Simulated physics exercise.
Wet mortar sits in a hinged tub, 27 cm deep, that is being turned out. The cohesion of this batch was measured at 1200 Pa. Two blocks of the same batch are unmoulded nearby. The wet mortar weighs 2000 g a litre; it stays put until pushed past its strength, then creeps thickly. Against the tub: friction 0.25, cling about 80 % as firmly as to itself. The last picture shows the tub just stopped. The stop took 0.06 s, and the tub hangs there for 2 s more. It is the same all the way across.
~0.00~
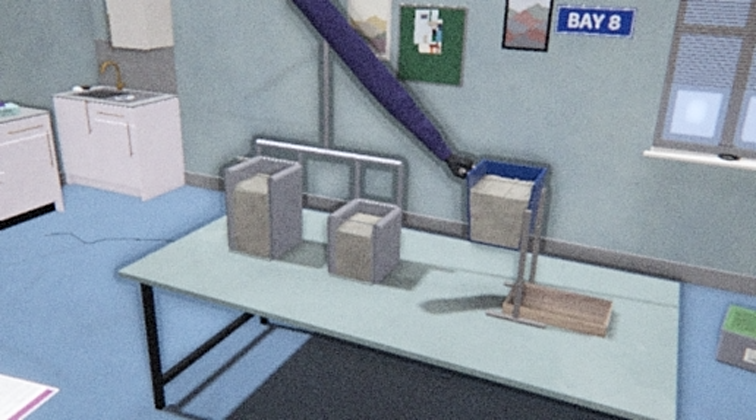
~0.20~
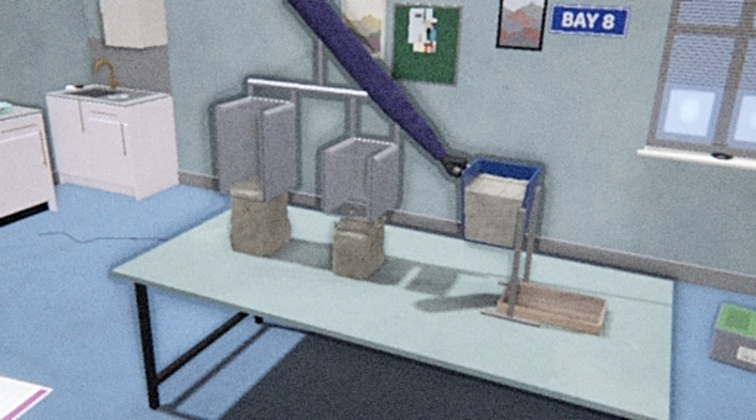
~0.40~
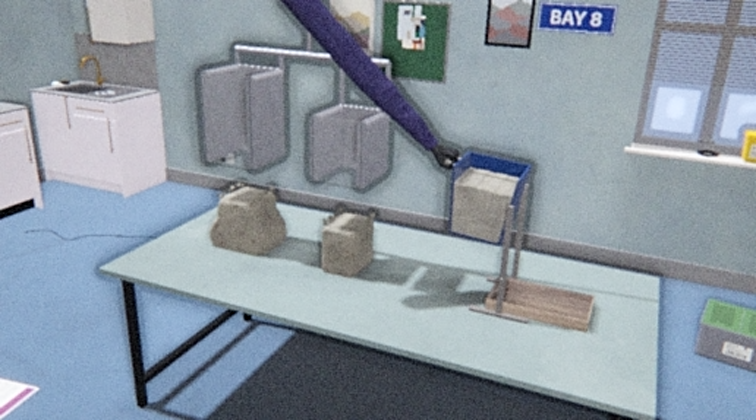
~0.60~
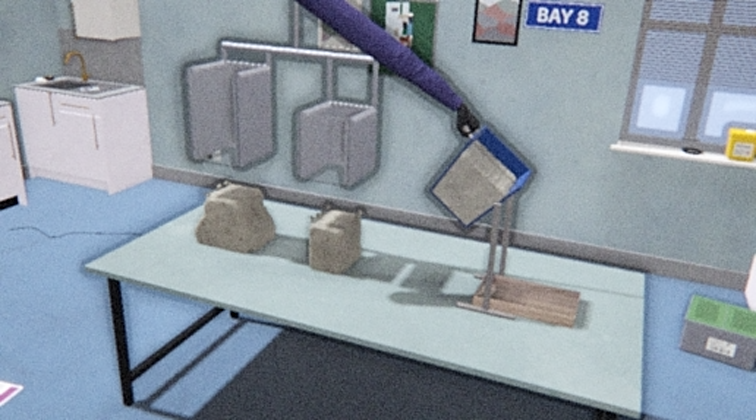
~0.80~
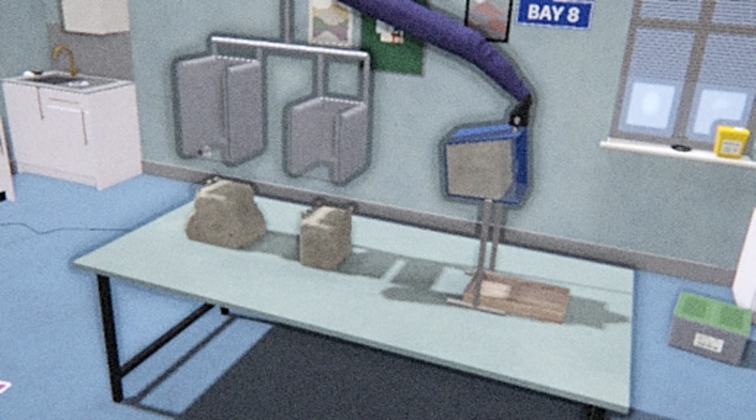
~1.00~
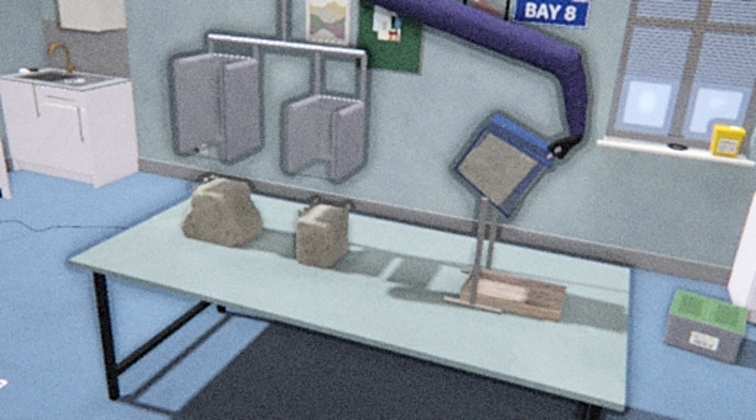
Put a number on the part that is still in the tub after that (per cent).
About 0 %.
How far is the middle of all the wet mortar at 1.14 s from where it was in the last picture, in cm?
Some 9 cm.
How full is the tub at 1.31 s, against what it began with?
Near 18 %.
After 1.14 s, the tub is at 119 degrees and holds 85 %.
After 1.31 s, the tub is at 119 degrees and holds 18 %.
After 1.48 s, the tub is at 119 degrees and holds 0 %.
After 1.65 s, the tub is at 119 degrees and holds 0 %.
After 3.00 s, at the end, the tub is at 119 degrees and holds 0 %.
